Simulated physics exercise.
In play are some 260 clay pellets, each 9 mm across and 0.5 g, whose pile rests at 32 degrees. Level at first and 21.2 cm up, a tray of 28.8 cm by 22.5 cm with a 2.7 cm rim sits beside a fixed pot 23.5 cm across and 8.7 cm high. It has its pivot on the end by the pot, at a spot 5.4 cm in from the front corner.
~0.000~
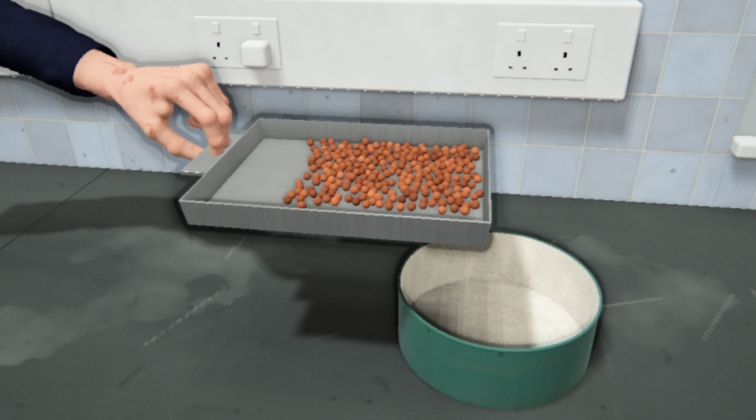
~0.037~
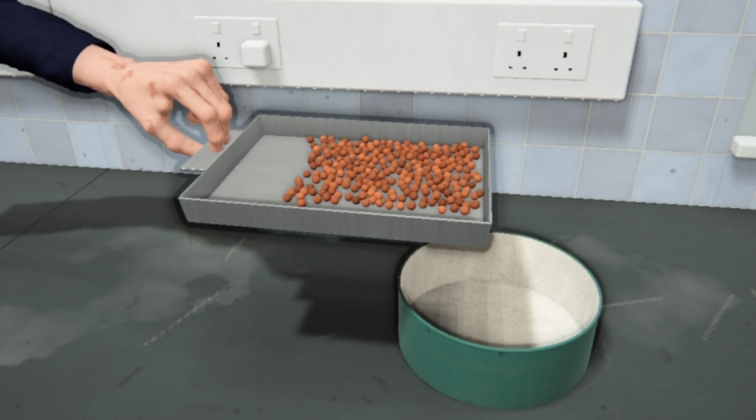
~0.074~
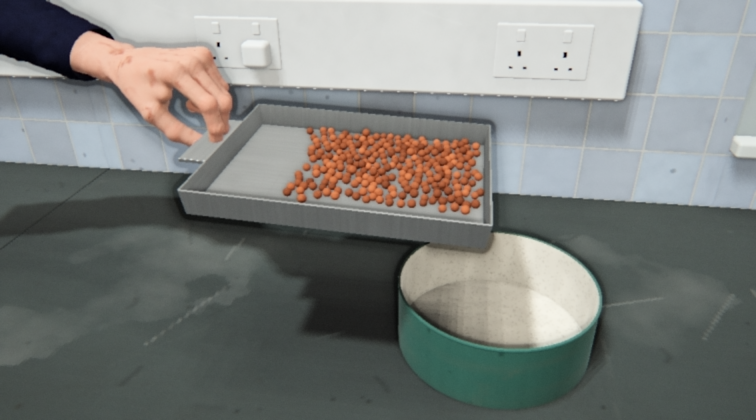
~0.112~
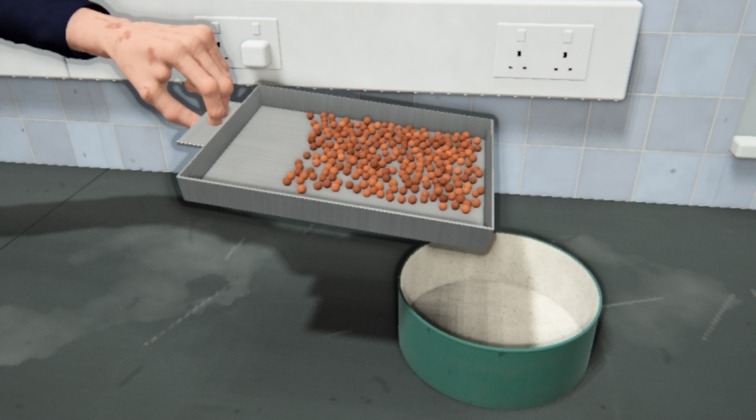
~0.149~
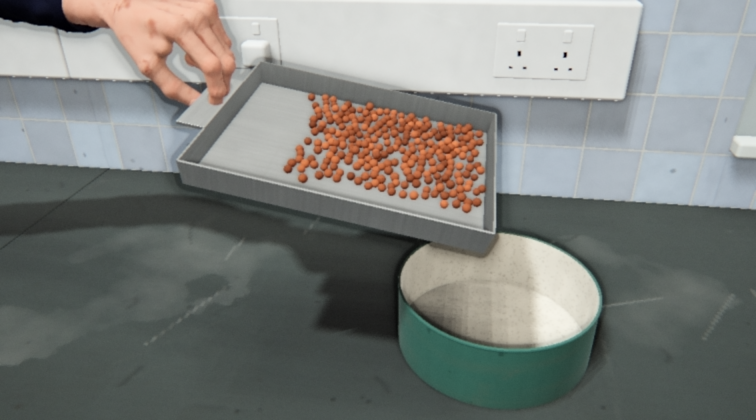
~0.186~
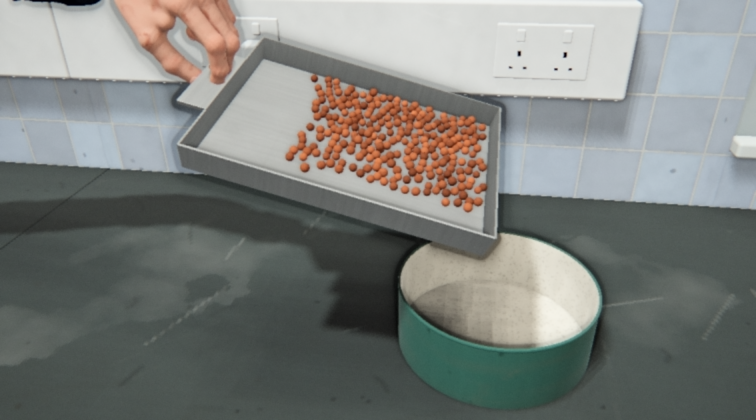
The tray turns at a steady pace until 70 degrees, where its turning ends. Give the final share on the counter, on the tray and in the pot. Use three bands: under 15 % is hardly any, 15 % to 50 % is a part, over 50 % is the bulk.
Shares - counter: A part; left on the tray: The bulk; pot: Hardly any.
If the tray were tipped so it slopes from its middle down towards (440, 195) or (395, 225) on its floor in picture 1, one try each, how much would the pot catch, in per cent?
Some 10 and 0 per cent.
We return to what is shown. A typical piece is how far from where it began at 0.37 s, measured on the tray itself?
Displacement on the tray: Roughly 2 cm.
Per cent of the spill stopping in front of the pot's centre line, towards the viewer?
About 100 percent of the spill.
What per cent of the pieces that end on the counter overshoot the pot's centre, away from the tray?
Some 80 per cent of the spill lies beyond the centre.
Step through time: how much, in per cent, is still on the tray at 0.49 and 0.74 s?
In order, near 100 and near 70.
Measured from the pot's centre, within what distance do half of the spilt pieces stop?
Distance: Around 22 cm.
Then, at 0.37 s, tilt 47 degrees; the tray holds 100 %, the pot 0 %.
After 0.49 s, tilt 64 degrees; the tray holds 100 %, the pot 0 %.
After 0.74 s, tilt 70 degrees; the tray holds 70 %, the pot 0 %.
In the end, at 2.0 s, counter 40 %, tray 60 %, pot 0 %.
